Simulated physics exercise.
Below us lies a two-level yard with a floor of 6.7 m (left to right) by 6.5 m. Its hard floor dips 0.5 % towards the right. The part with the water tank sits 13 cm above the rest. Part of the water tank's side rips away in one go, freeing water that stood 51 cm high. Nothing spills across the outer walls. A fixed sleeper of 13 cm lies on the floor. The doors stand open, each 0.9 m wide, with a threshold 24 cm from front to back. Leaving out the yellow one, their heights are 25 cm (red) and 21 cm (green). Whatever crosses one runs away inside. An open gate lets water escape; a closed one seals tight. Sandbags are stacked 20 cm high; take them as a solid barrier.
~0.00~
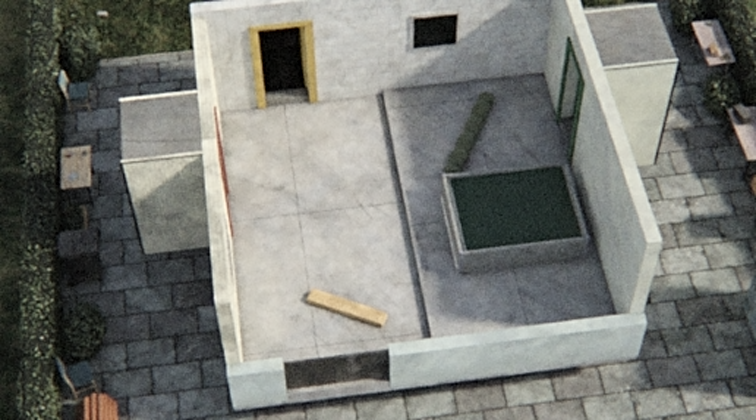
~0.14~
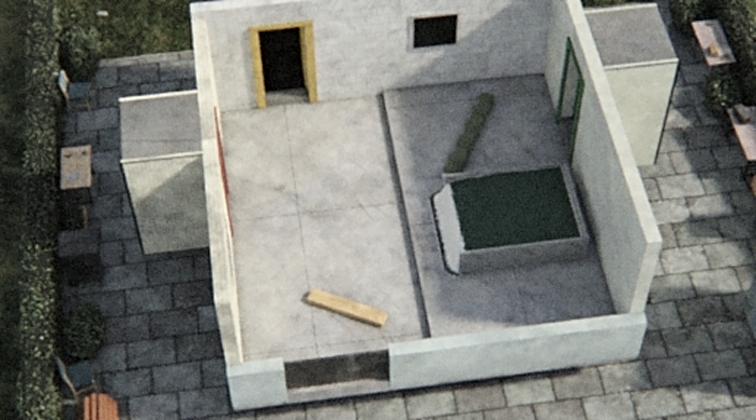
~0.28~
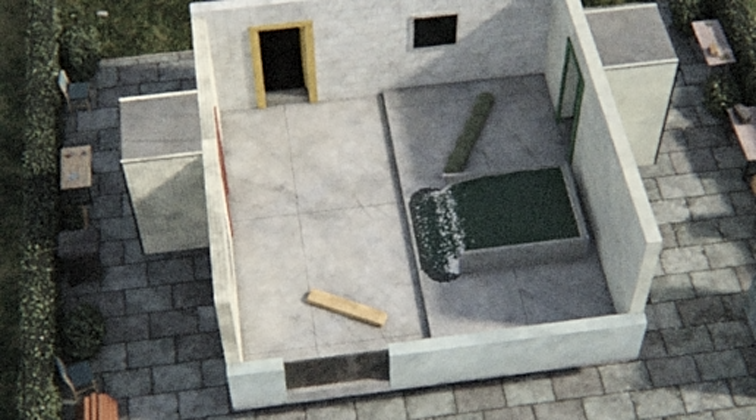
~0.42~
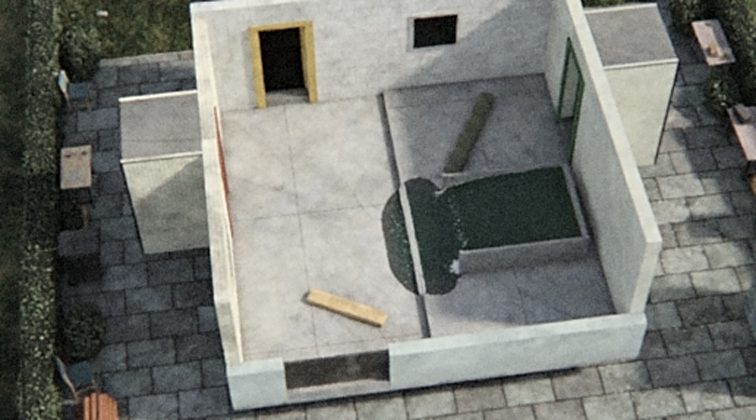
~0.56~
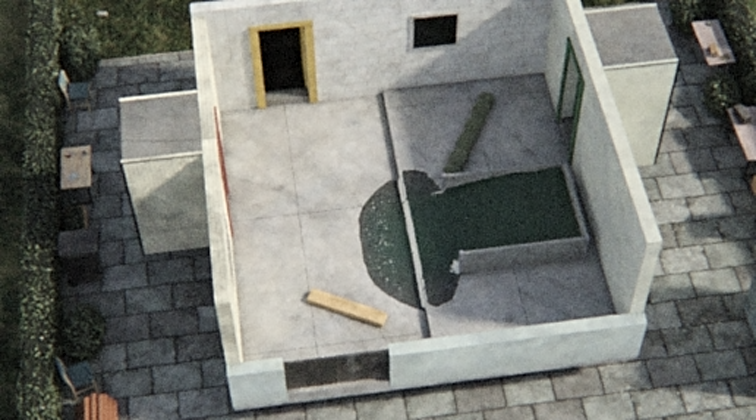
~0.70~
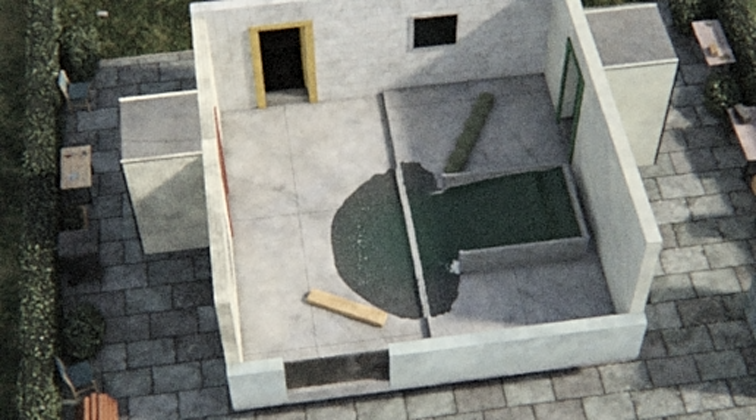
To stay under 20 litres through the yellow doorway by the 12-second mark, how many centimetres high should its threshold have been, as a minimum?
Close to 10.5 cm is just enough.
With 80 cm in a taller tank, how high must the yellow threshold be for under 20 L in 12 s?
Some 16 cm.
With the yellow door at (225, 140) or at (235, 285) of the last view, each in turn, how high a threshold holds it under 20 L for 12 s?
Roughly 10.0 and 20 cm.
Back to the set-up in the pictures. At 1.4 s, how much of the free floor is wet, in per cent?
Some 30 per cent of it.
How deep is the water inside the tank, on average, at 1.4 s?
Some 31 cm.
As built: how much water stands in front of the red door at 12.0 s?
Roughly 7.5 cm deep.
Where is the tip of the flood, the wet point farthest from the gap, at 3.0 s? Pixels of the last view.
Around (220, 112).
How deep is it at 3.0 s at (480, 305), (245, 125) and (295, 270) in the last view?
About 0, 2 and 11 cm.
After 1.4 s water covers 30 % of the floor, deepest (22 cm) near (448, 248); it has not reached the yellow door.
After 3.0 s water covers 50 % of the floor, deepest (28 cm) near (234, 262); it has not reached the yellow door.
After 12.0 s water covers 60 % of the floor, deepest (12 cm) near (245, 378); 10 cm at the yellow door, 0 litres in over its 18 cm threshold.
At the yellow door as built, the water arrived by 3.1 s and peaked near 16 cm at 4.8 s.
With a threshold of 8.5 cm, 37 litres would have come in within the 12 s; with 12 cm, 11 litres. So under 20 litres takes about 10.5 cm.
